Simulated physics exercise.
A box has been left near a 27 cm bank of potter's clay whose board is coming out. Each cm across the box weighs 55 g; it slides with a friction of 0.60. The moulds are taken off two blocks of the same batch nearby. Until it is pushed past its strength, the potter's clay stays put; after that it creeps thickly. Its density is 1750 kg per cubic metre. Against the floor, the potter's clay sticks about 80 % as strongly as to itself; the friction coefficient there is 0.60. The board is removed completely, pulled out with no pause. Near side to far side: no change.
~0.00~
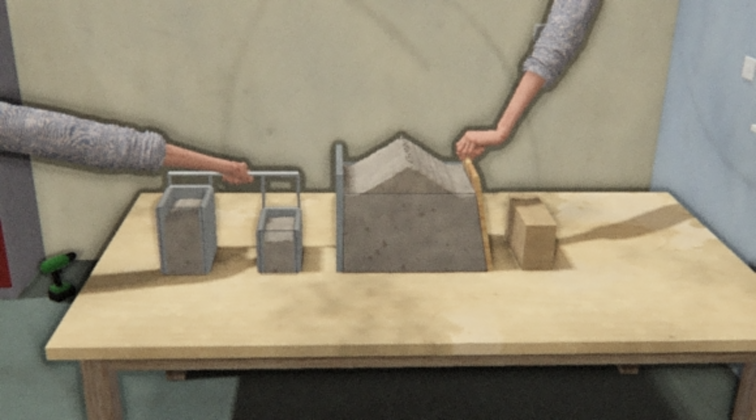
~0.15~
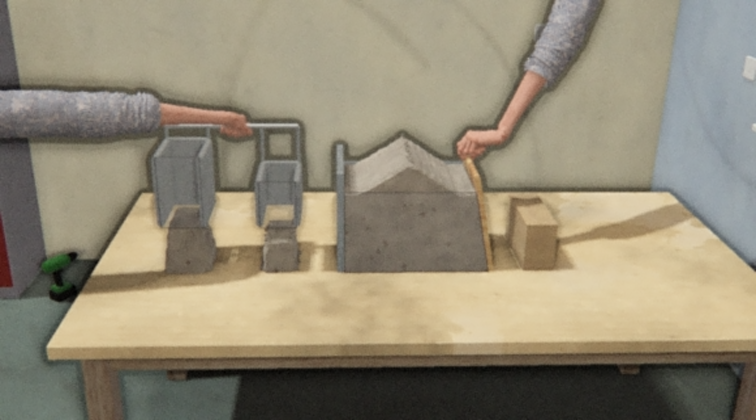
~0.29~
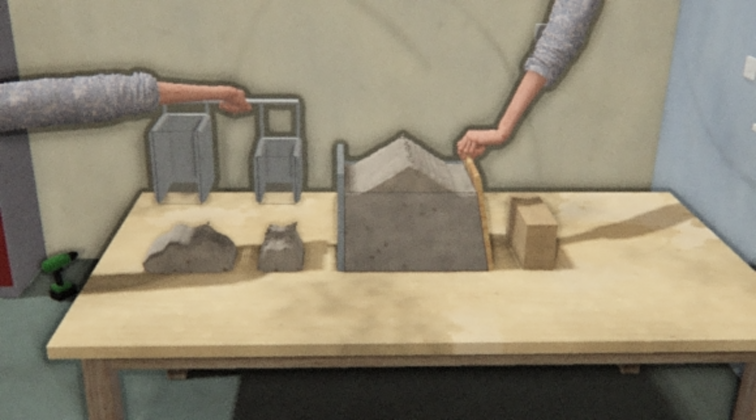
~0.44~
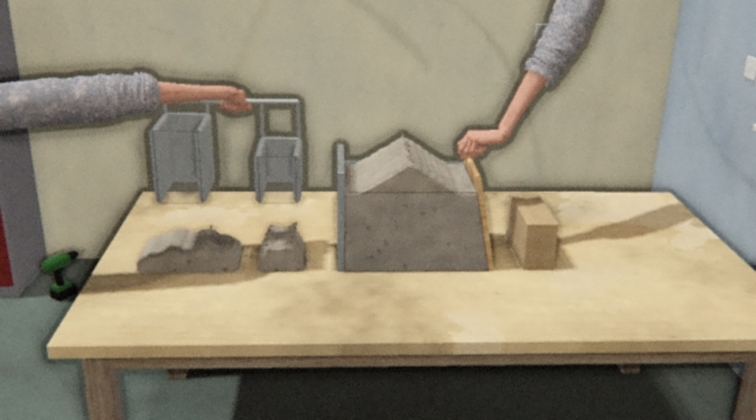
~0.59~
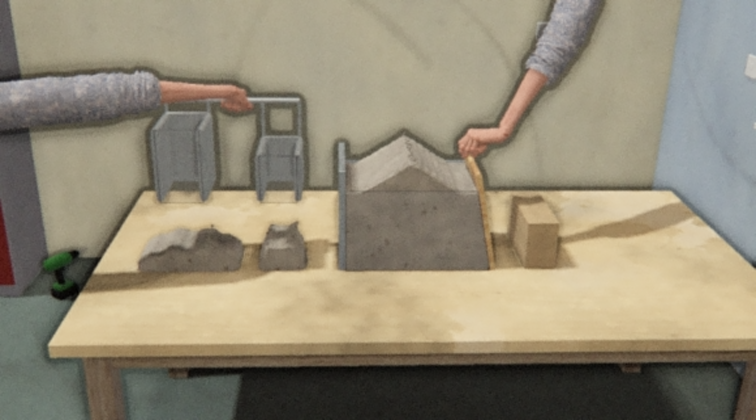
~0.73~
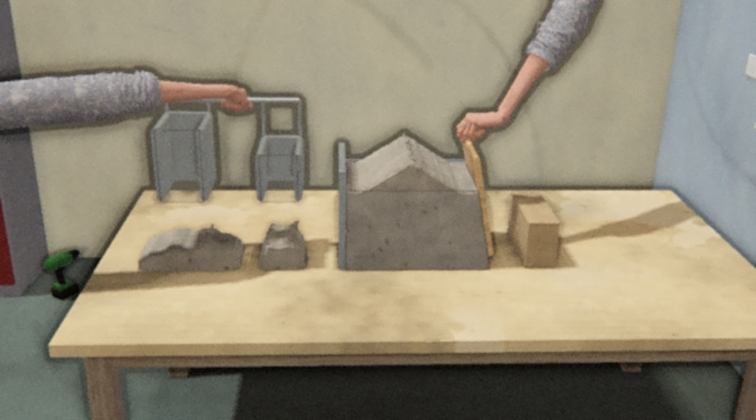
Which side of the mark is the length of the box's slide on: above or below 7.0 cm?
It is above.
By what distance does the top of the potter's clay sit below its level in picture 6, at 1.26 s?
The difference comes to roughly 9.0 cm.
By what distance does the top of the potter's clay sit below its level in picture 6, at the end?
Measured change: Some 11.0 cm.
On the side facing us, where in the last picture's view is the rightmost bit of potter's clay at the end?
I'd point to around (607, 264).
By 0.97 s, the box has not moved.
By 1.26 s, the box has been pushed 11 cm.
By 1.54 s, the box has been pushed 24 cm.
By 1.83 s, the box has been pushed 27 cm.
By 1.88 s, at the end, the box has been pushed 27 cm.
